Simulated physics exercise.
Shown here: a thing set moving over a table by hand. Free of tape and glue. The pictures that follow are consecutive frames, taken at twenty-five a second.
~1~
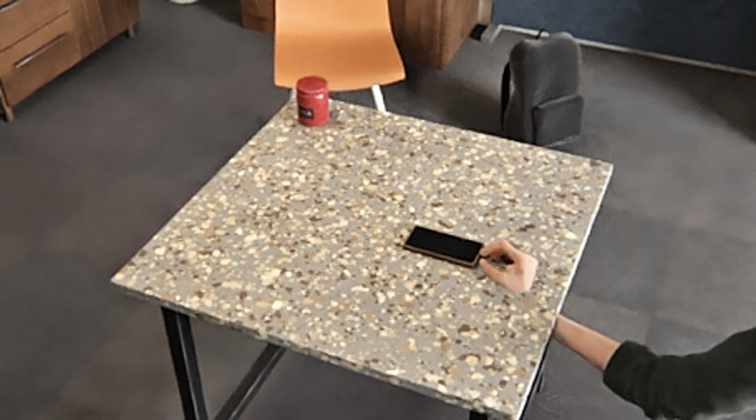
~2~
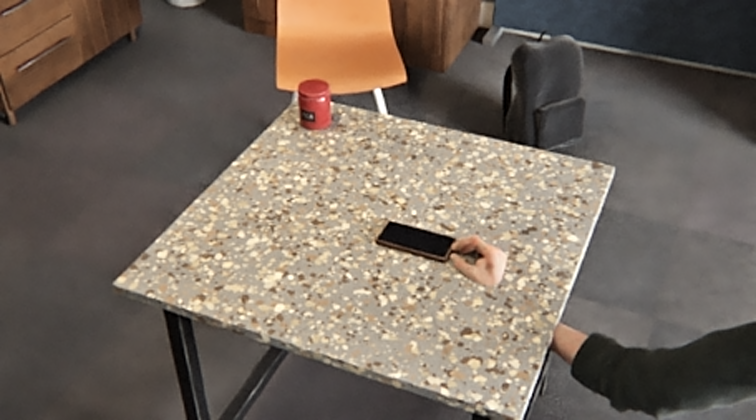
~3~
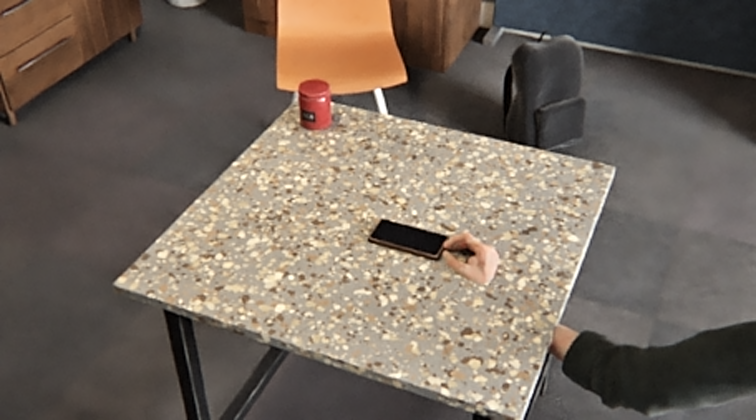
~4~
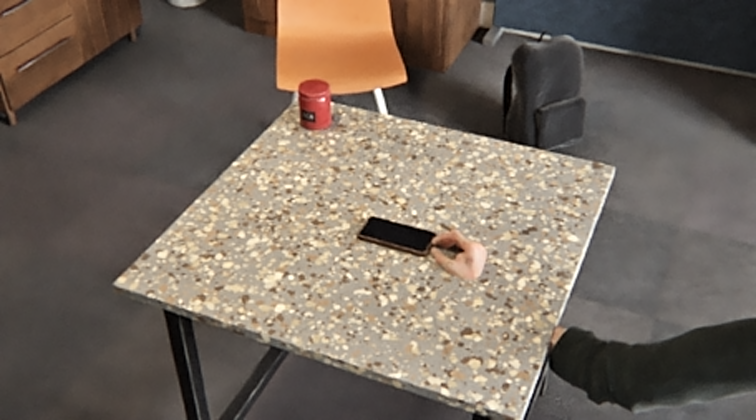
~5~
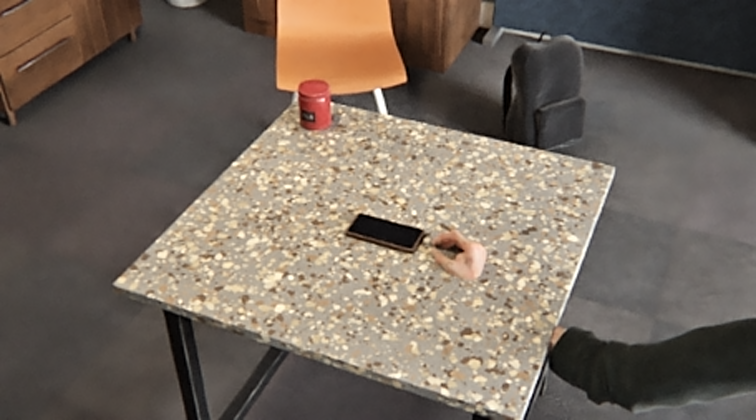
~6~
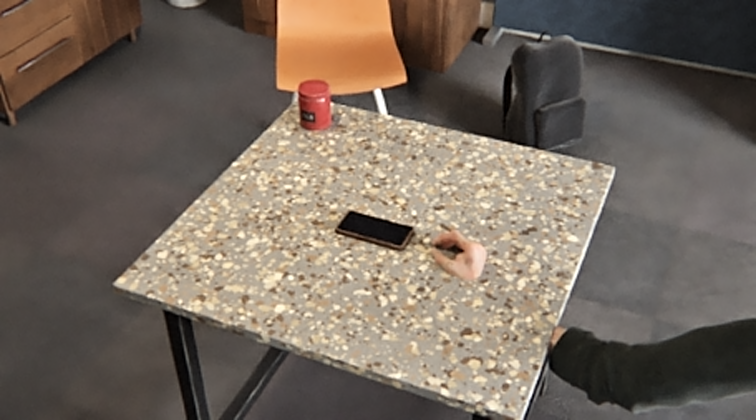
A hand pushes a brown phone left across the speckled table, then the phone slides clear.
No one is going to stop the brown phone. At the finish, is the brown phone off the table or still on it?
Still on it.
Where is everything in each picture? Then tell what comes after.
The first frame shows under the hand; brown phone (444, 246).
The second frame shows under the hand; brown phone (416, 241).
The third frame shows under the hand; brown phone (409, 239).
The fourth frame shows brown phone (397, 236).
The fifth frame shows brown phone (385, 233) moved a little.
The sixth frame shows brown phone (375, 230) moved a little.
Then, 0.10 s later than the last frame, brown phone moved about its own width near (356, 225).
Then, 0.20 s later than the last frame, brown phone moved about its own width near (347, 223).
When it is over, moved from the start, brown phone. End places, in pixels of the last picture, brown phone near (345, 222).
